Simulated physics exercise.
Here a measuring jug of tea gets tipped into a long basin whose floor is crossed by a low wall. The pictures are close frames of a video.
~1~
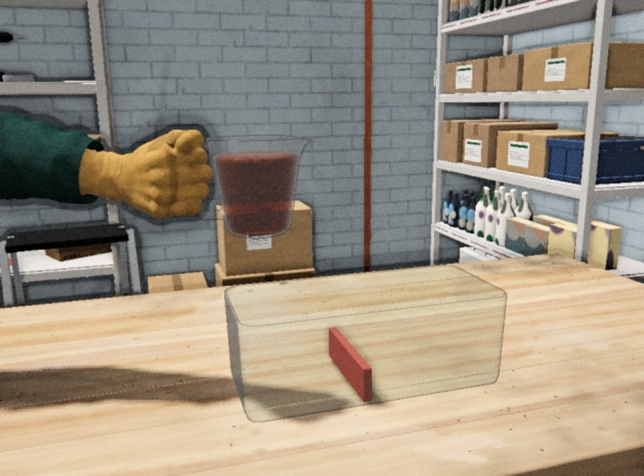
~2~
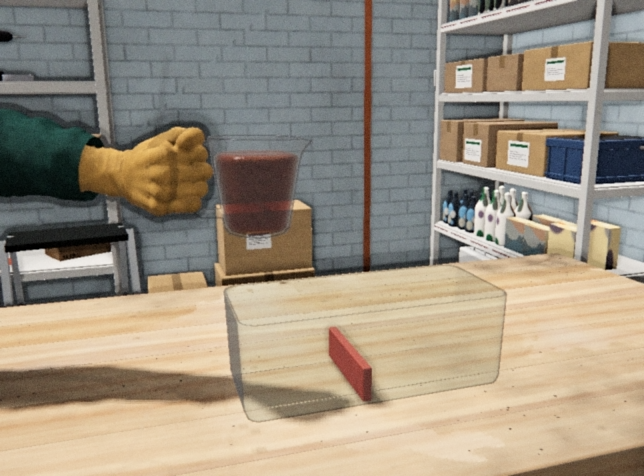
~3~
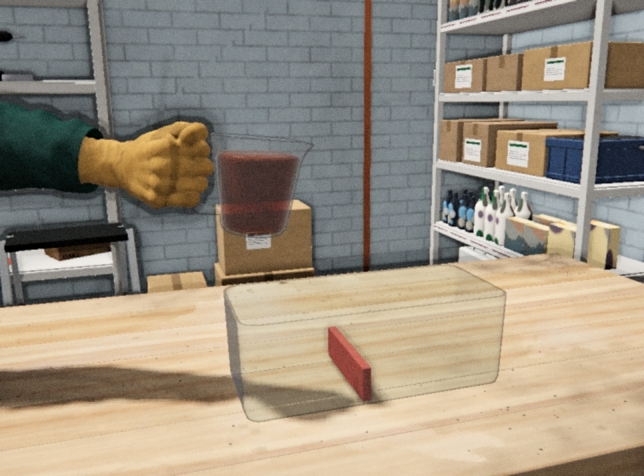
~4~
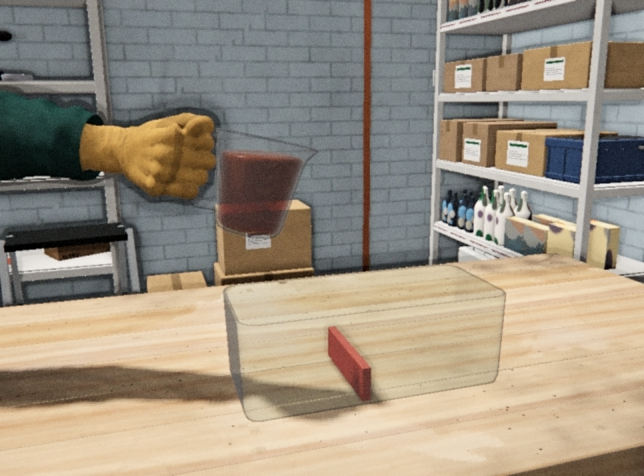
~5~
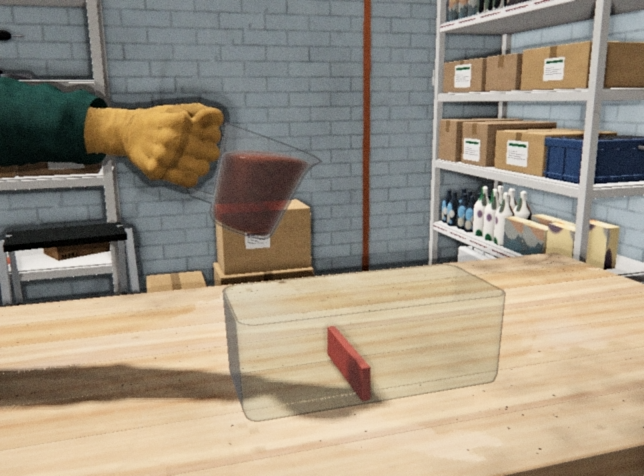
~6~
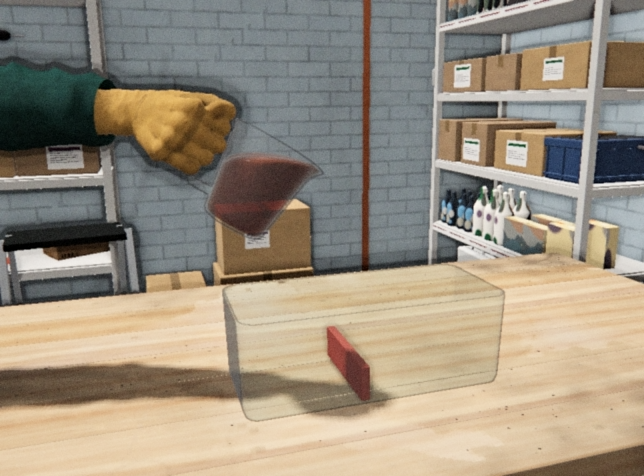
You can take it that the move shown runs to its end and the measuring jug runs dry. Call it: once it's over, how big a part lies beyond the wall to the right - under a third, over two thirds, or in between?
Over two thirds.
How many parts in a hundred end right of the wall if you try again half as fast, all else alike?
Close to 95 out of every hundred.
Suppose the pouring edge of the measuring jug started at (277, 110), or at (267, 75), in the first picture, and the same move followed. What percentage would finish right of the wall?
You'd get 35 percent from the first and 35 percent from the second.
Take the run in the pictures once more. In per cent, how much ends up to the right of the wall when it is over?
That share comes out near 90 percent.
A moment on, the measuring jug is tipped on its side and 53 per cent is still to pour, 0 is left of the wall and 14 right of it.
Next, the measuring jug is tipped on its side and 17 per cent is still to pour, 2 is left of the wall and 61 right of it.
Then the measuring jug is tipped on its side and 4 per cent is still to pour, 4 is left of the wall and 86 right of it.
Later the measuring jug is tipped on its side and 1 per cent is still to pour, 5 is left of the wall and 92 right of it.
At rest 7 per cent lies left of the wall, 92 right of it and 1 outside.
